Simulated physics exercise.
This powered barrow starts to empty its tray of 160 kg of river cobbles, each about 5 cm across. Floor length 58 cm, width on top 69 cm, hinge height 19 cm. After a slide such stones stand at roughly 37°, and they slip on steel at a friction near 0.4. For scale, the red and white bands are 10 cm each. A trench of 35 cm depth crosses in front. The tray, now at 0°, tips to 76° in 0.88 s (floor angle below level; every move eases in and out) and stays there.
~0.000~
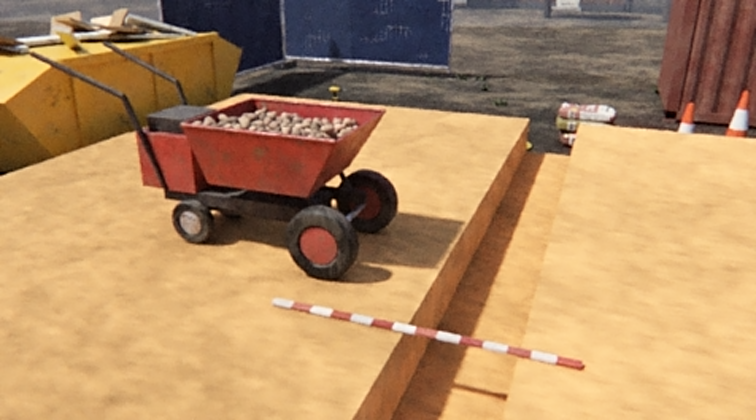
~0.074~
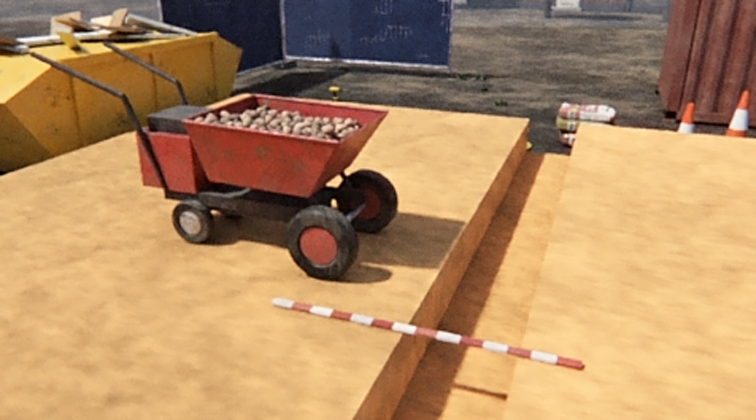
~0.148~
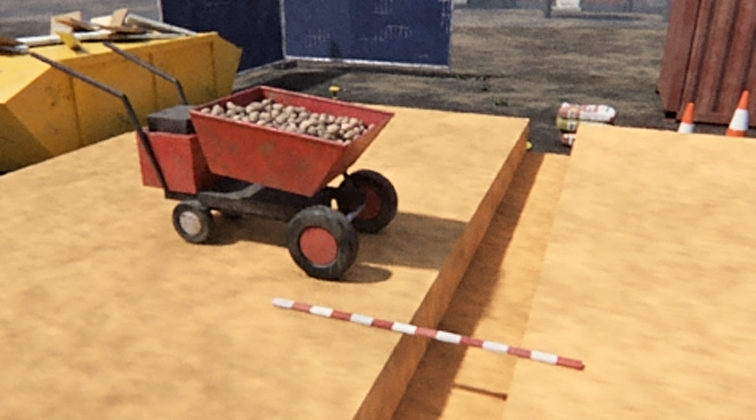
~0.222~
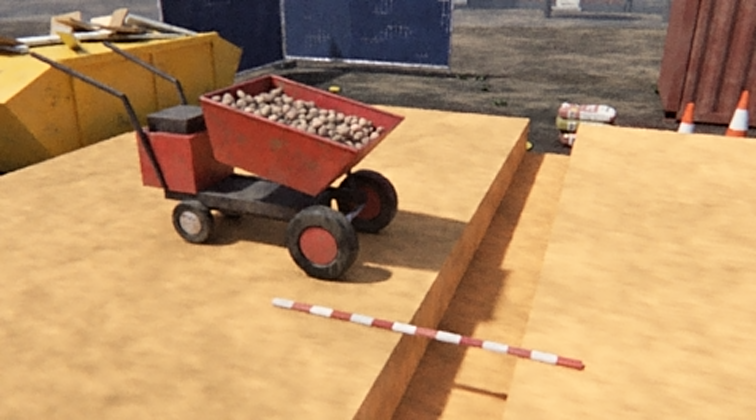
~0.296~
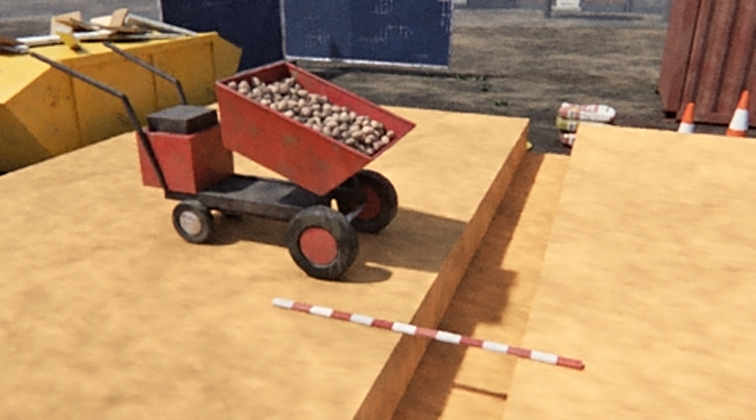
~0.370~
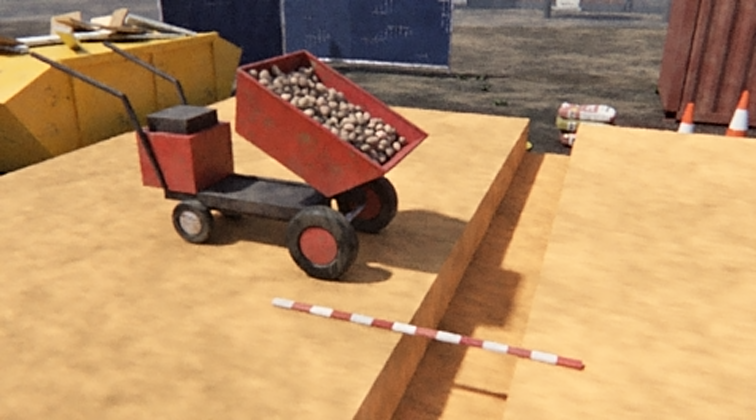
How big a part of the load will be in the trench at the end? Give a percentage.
Roughly 97 per cent ends in the trench.
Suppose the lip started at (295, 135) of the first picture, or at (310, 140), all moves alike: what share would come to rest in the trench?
About 80 and 100 per cent.
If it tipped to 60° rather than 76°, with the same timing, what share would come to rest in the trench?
Then about 55 per cent.
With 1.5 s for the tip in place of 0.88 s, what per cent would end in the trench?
Then about 100 per cent.
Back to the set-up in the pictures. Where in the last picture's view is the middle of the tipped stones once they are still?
Near (490, 324).
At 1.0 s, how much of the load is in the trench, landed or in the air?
Some 40 per cent.
After 0.7 s the floor is at 64°; 100 % in the tray; the foremost stones are at (432, 201).
After 1.0 s the floor is at 76°; 59 % in the tray, 41 % in the trench; the foremost stones are at (529, 316).
After 1.3 s the floor is at 76°; 20 % in the tray, 77 % in the trench, 3 % past the trench; the foremost stones are at (640, 287).
After 3.3 s the floor is at 76°; 0 % in the tray, 97 % in the trench, 3 % past the trench; the foremost stones are past the picture's edge.
